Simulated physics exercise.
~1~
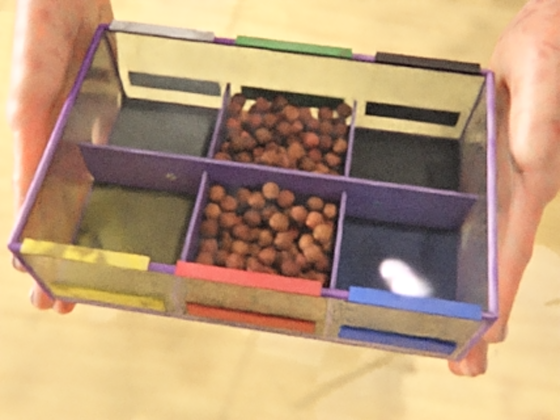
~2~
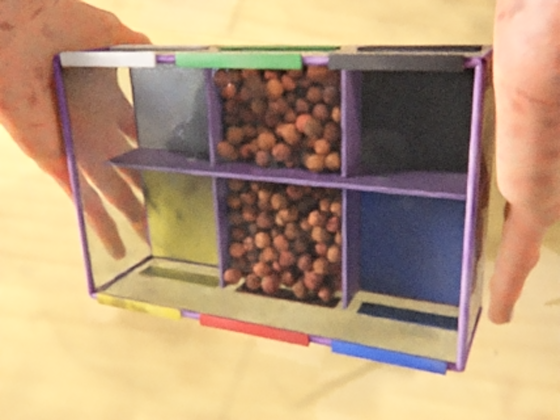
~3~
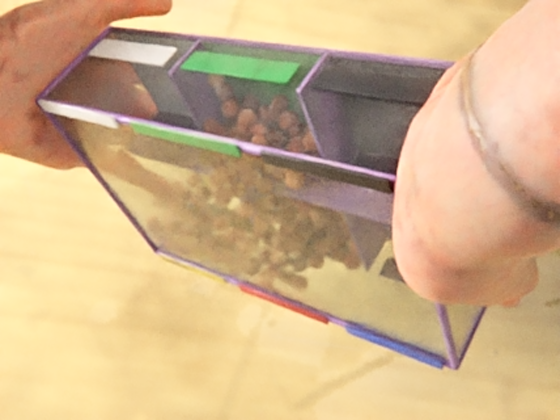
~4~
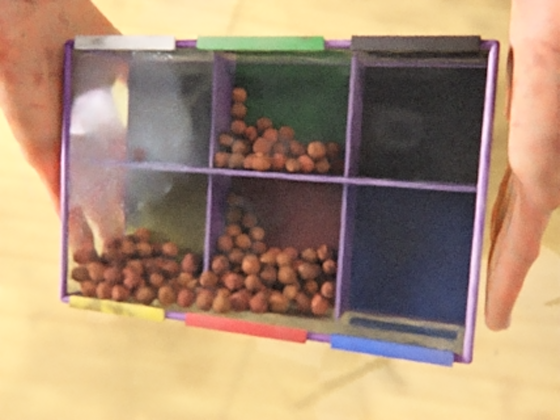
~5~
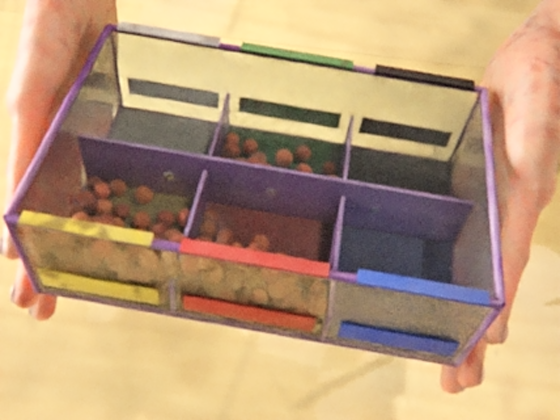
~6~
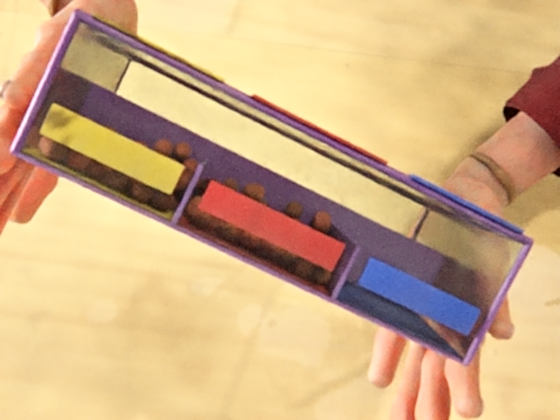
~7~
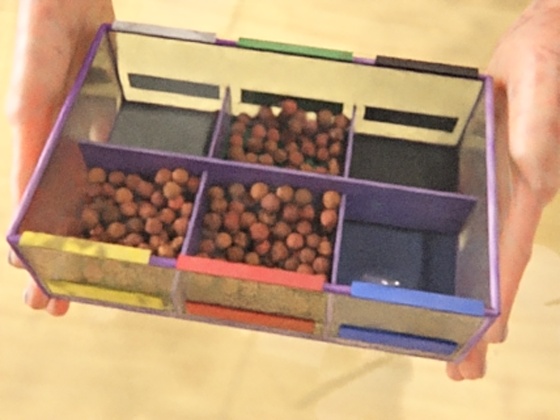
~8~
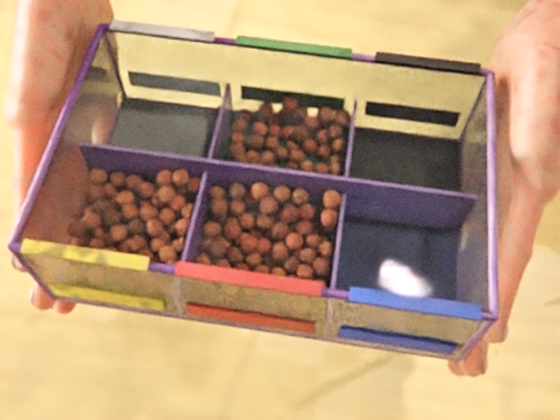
Two hands tilt a divided box both ways, leaving brown balls in three level compartments.
